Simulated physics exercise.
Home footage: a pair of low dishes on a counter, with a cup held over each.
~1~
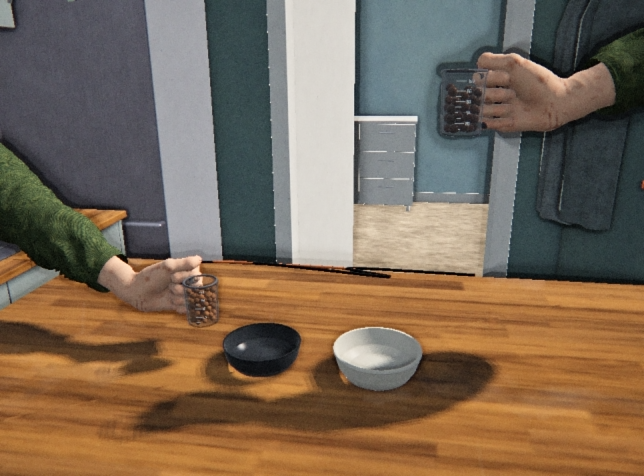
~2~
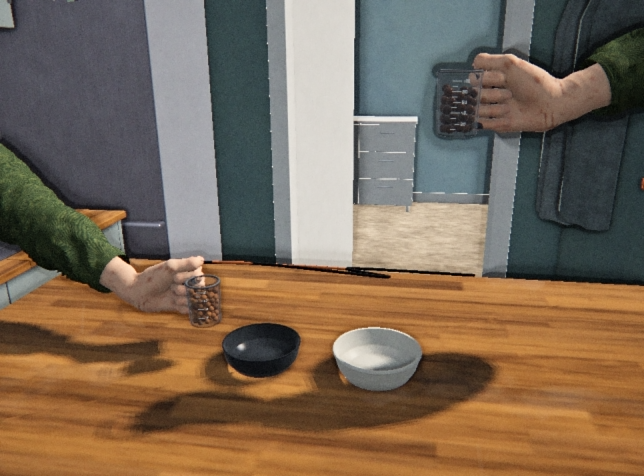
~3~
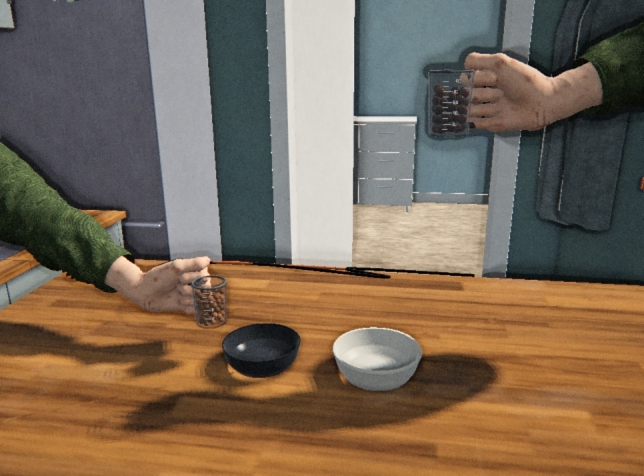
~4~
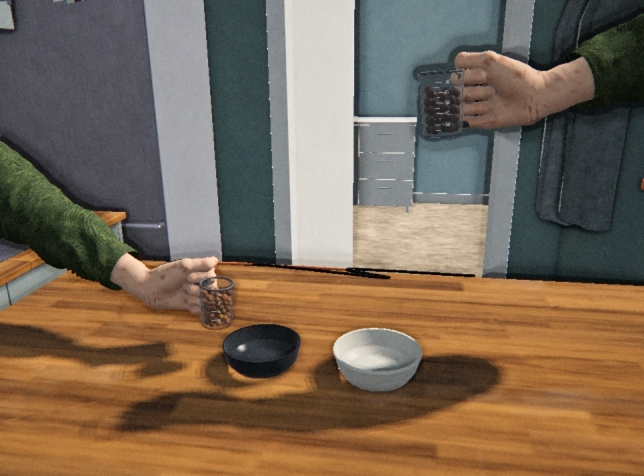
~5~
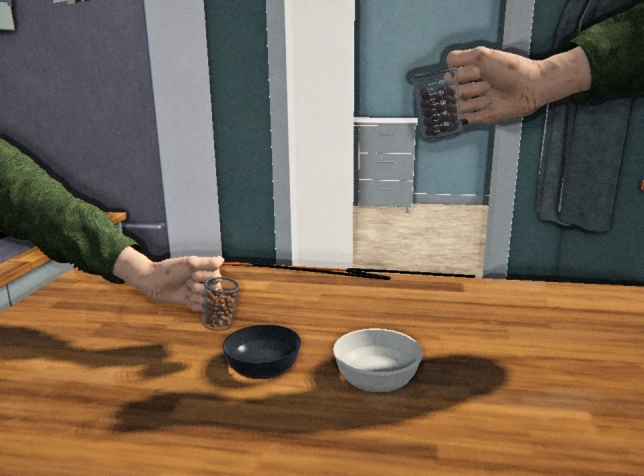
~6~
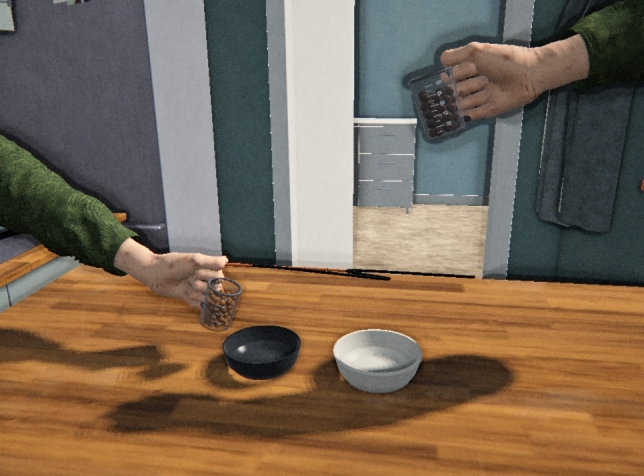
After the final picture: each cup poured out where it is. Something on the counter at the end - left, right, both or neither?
Left dish: Nothing there; right dish: Something there.
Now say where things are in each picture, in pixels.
In the first frame, left dish (251, 364), empty; left cup (202, 301), holding cereal balls, just above its dish; right dish (374, 374), empty; right cup (462, 103), holding chocolate balls, high above its dish.
In the second frame, left cup (204, 302), upright; right cup (458, 103), upright.
In the third frame, left cup (210, 302), upright; right cup (450, 103), upright.
In the fourth frame, left cup (217, 303), tipped 5°; right cup (442, 104), tipped 5°.
In the fifth frame, left cup (220, 304), tipped 11°; right cup (438, 104), tipped 11°.
In the sixth frame, left dish (251, 366); left cup (220, 305), tipped 19°; right dish (374, 376); right cup (438, 105), tipped 19°.
Then, 0.24 s later than the last frame, left, every one still in the cup; right, every one still in the cup.
Then, 0.56 s later than the last frame, left, every one still in the cup; right, every one still in the cup.
Then, 0.89 s later than the last frame, left, the larger part still in the cup, roughly a quarter in the dish, about a tenth in the air; right, roughly two thirds still in the cup, just a few in the dish, roughly a quarter in the air.
When it is over, left, every one in the dish, not one outside the dish; right, roughly half in the dish, roughly half outside the dish.
